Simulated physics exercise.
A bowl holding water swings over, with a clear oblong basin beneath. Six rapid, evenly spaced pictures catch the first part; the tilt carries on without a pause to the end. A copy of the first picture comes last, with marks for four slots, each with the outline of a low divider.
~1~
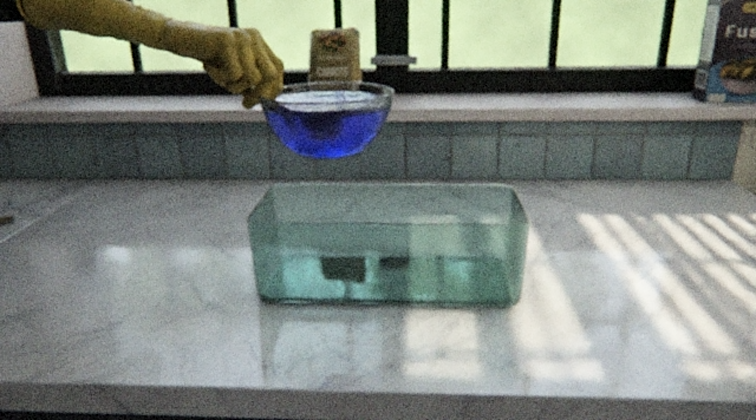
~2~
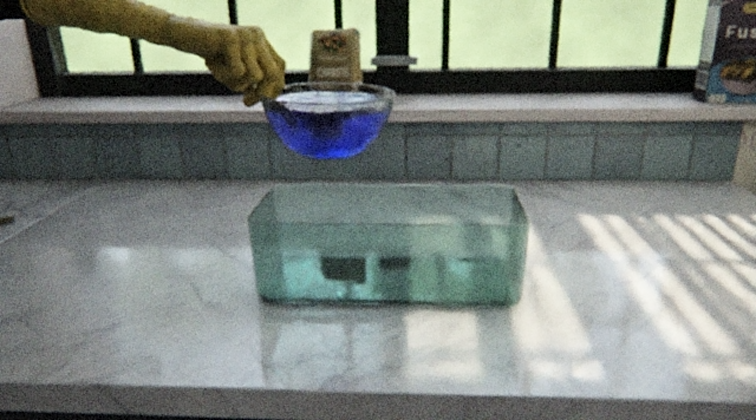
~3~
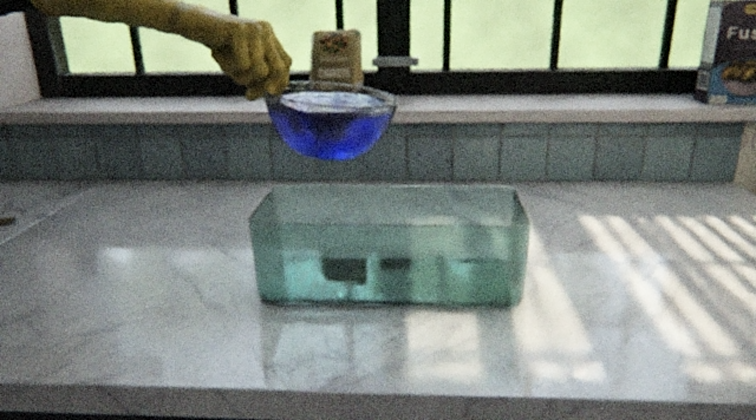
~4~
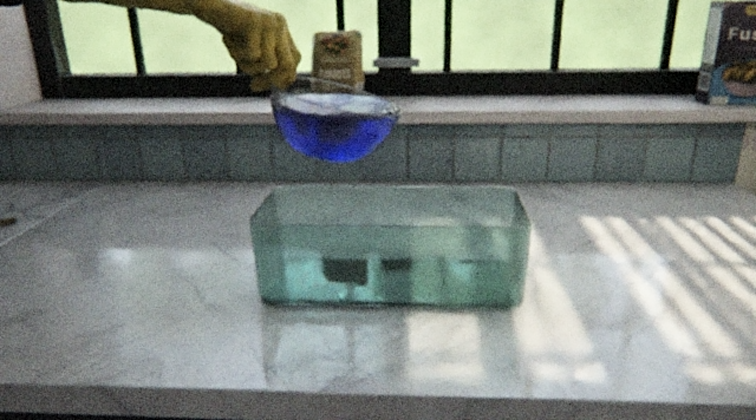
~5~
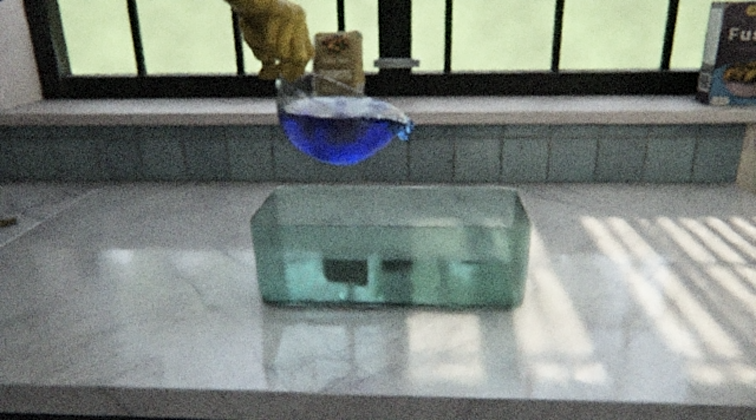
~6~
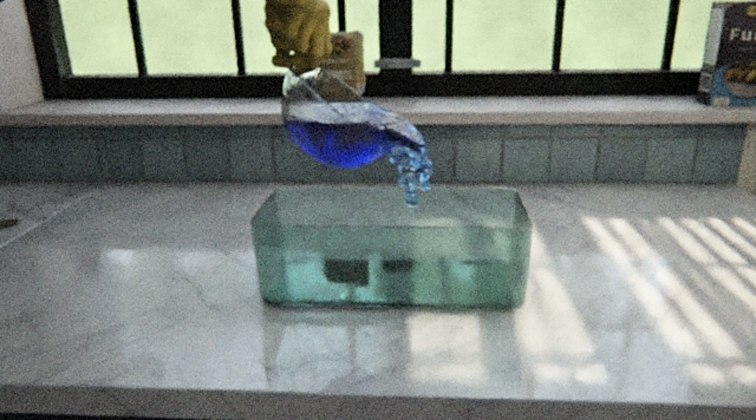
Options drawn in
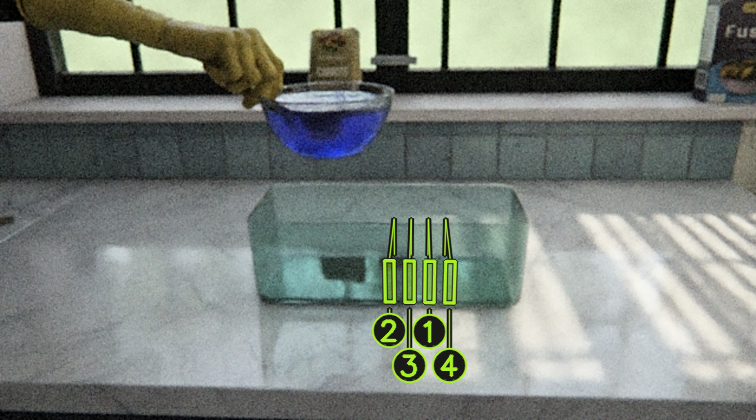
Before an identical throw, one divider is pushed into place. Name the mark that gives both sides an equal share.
1 beats the others.
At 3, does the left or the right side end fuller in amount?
The right side.
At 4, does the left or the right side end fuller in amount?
The left one.
On the marked copy, 1 at (429, 309); 2 at (389, 308); 3 at (409, 309); 4 at (449, 309).
With 1, about 46 % ends left of the wall and 52 % right of it.
With 2, about 11 % ends left of the wall and 89 % right of it.
With 3, about 24 % ends left of the wall and 76 % right of it.
With 4, about 72 % ends left of the wall and 23 % right of it; 5 % is lost outside.
